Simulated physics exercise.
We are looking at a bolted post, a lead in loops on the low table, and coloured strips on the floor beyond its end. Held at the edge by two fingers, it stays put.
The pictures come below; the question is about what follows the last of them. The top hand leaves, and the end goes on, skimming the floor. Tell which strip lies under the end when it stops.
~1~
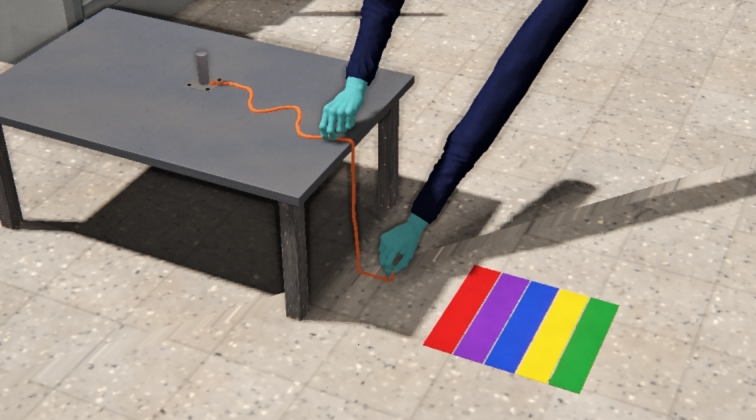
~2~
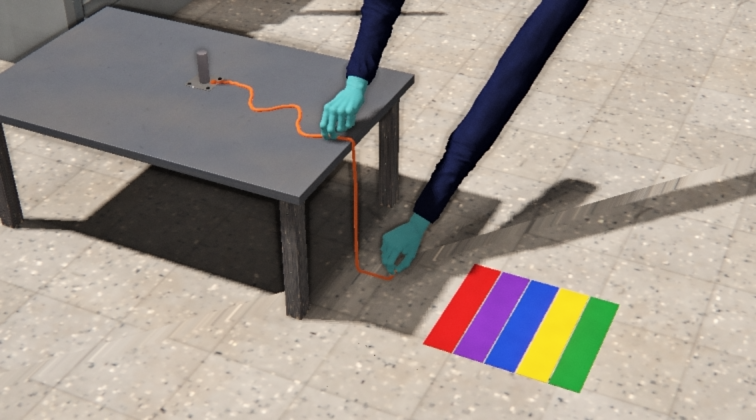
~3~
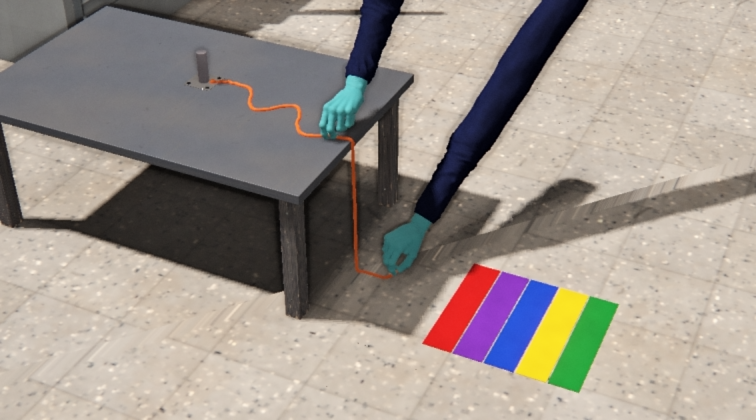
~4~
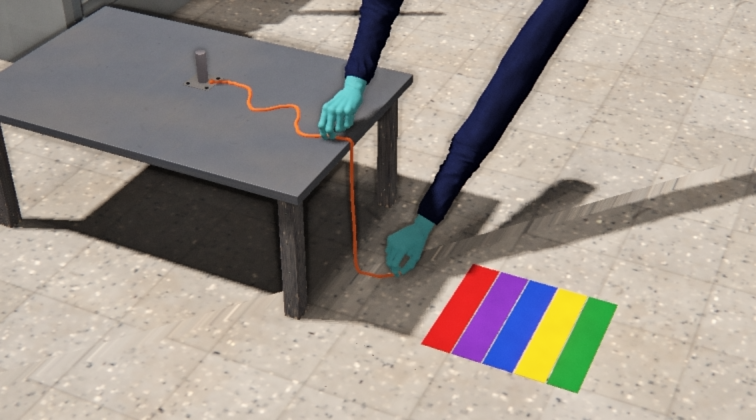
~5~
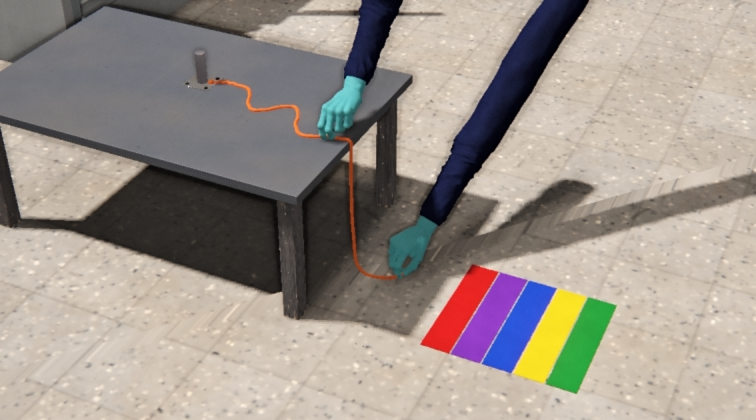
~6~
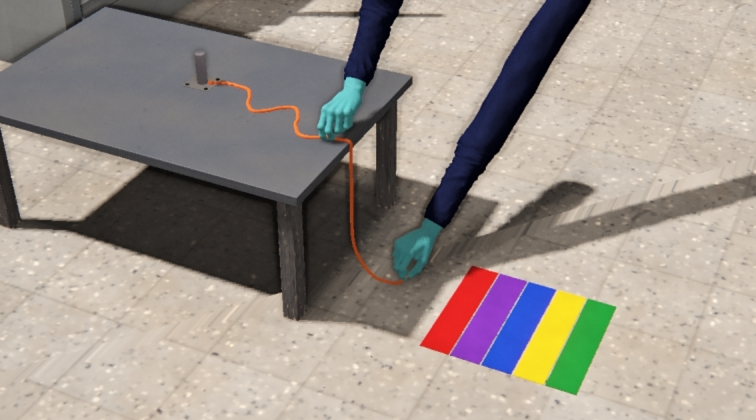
The yellow strip.
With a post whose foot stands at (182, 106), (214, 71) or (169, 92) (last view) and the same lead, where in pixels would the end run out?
Approximate places, in that order: (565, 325), (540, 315), (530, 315).
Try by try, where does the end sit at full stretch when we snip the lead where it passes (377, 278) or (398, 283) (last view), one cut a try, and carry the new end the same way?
It ends up at (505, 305) the first time and at (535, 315) the second.
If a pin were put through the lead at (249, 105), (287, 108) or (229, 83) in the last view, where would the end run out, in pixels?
Going try by try, I'd put it close to (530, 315), then (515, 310), and finally (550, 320).
Soon after, end near (502, 305); over purple.
After that, end near (535, 315); over blue.
At the stop, end near (554, 320); over yellow. Over yellow.
